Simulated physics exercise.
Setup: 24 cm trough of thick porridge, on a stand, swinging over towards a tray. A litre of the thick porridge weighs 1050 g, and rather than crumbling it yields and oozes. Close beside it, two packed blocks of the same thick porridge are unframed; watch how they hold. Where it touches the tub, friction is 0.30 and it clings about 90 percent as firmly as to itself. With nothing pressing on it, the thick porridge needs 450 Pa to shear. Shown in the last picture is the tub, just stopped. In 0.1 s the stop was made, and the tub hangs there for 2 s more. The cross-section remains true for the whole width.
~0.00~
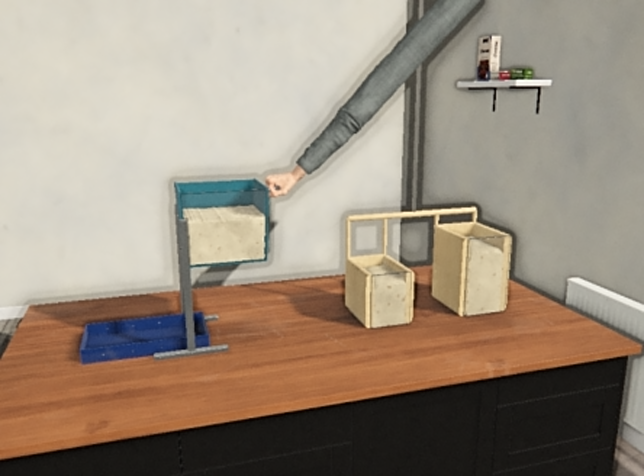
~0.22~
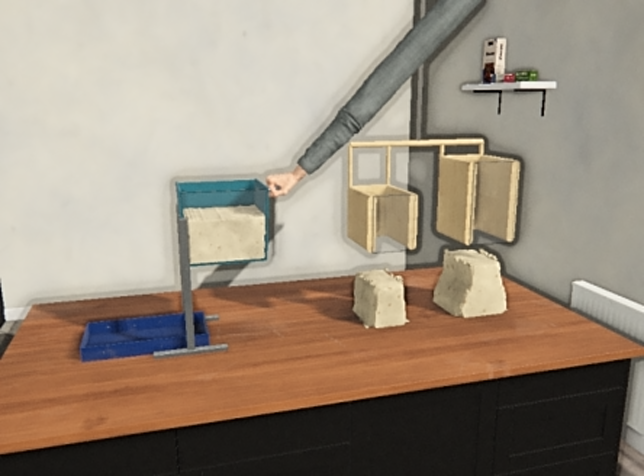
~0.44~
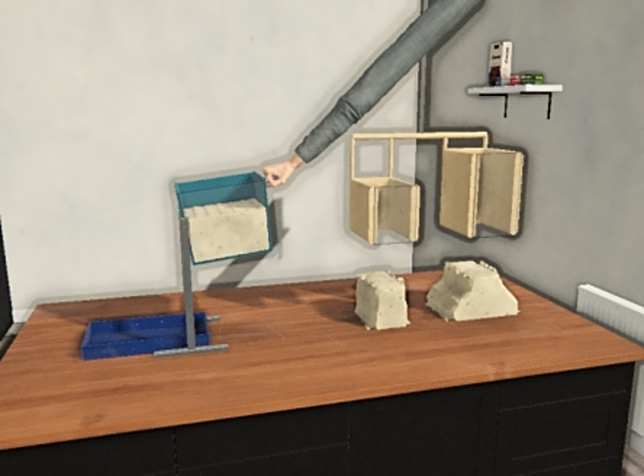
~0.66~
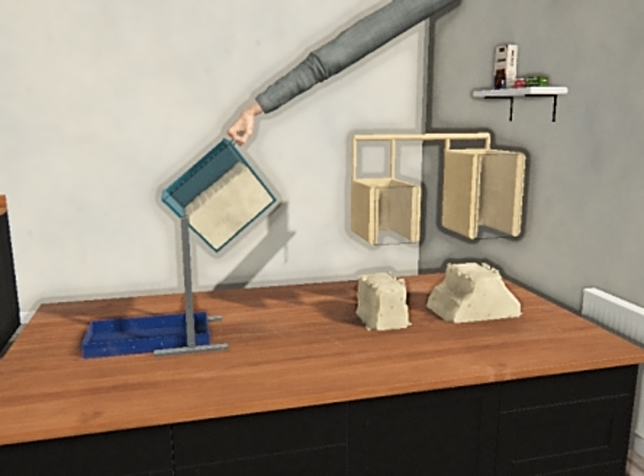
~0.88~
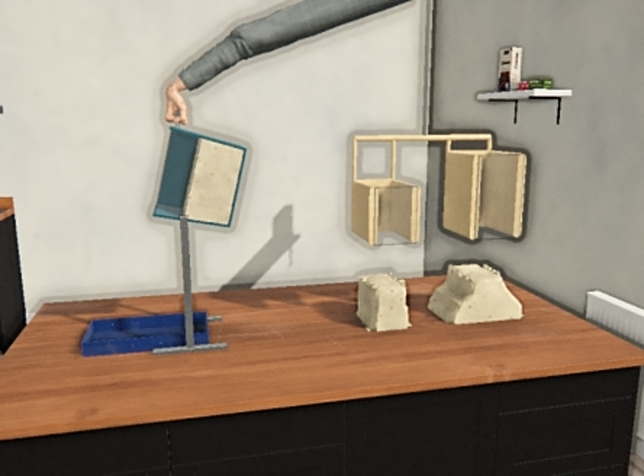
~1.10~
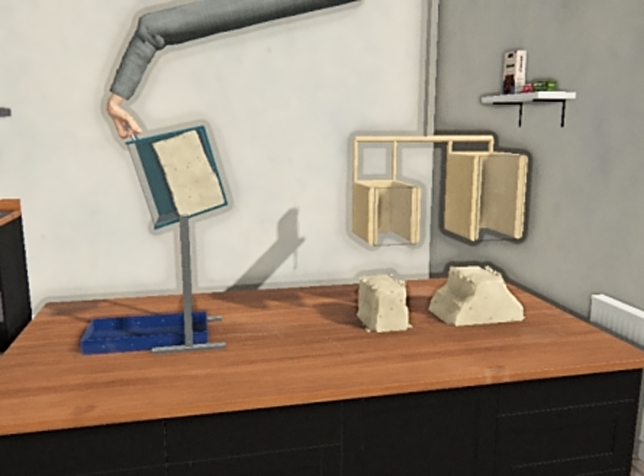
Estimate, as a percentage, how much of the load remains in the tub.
I would say about 36 per cent remains in the tub.
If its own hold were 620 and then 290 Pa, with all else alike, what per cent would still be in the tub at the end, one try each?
Respectively 45 % and 25 %.
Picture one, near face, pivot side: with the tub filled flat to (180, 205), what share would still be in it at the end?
Then roughly 30 %.
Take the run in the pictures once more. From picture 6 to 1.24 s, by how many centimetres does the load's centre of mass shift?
Roughly 7 centimetres.
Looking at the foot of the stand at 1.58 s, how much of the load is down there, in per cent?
At that moment, near 25 % is down.
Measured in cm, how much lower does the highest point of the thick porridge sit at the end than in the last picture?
Roughly 19 cm.
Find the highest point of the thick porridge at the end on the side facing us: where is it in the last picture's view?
Somewhere near (191, 193) in the last view.
After 1.24 s, the tub is at 105 degrees and holds 100 %.
After 1.41 s, the tub is at 105 degrees and holds 48 %.
After 1.58 s, the tub is at 105 degrees and holds 40 %.
After 1.75 s, the tub is at 105 degrees and holds 39 %.
After 3.10 s, the tub is at 105 degrees and holds 36 %.
